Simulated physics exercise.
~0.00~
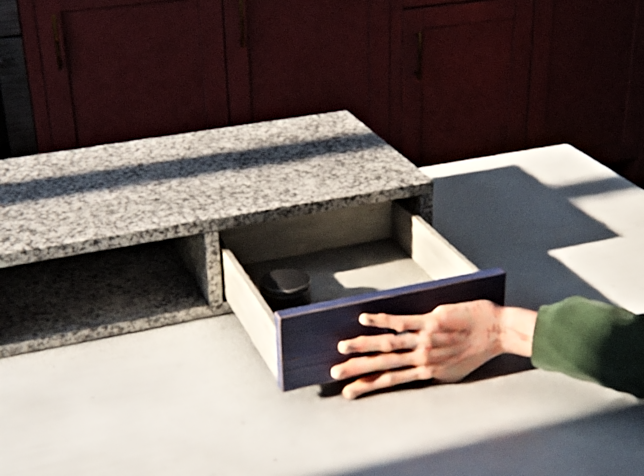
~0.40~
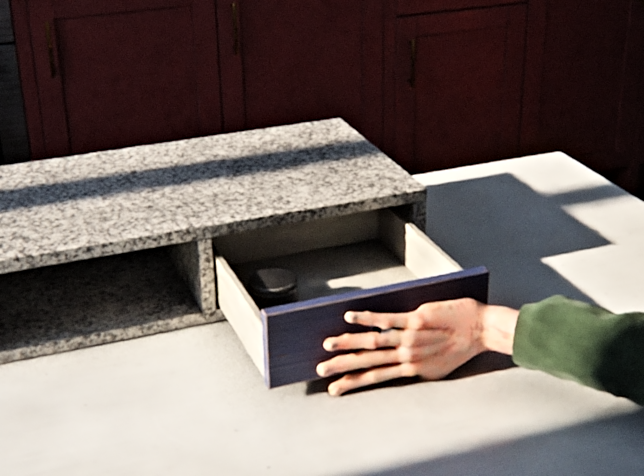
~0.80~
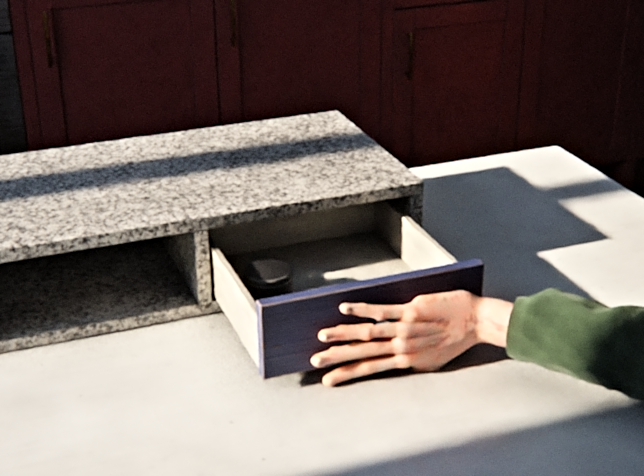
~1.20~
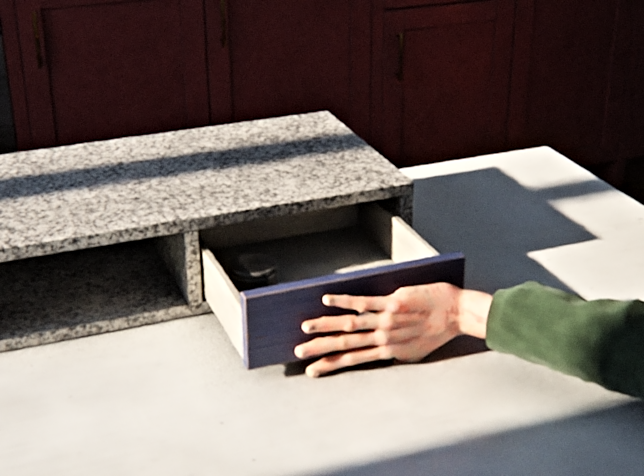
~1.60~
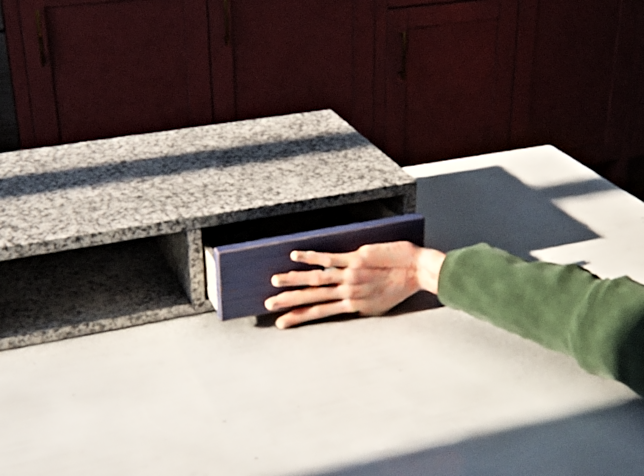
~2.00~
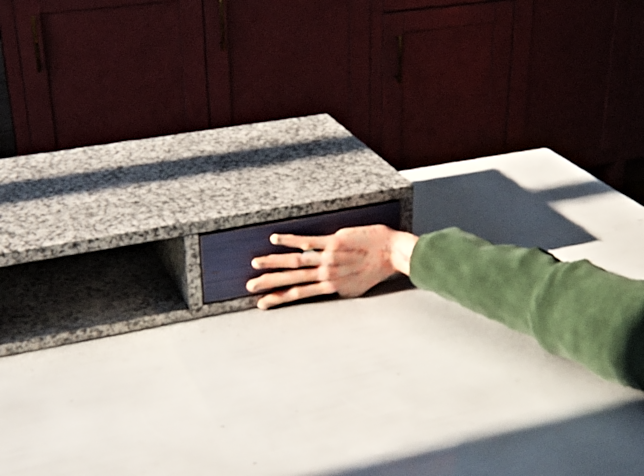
A hand in a green sleeve pressed against the blue front of an open drawer holding a small black jar, in a speckled grey chest, and pushed it inward, slowly at first and then further, until it closed all the way with the jar out of sight.
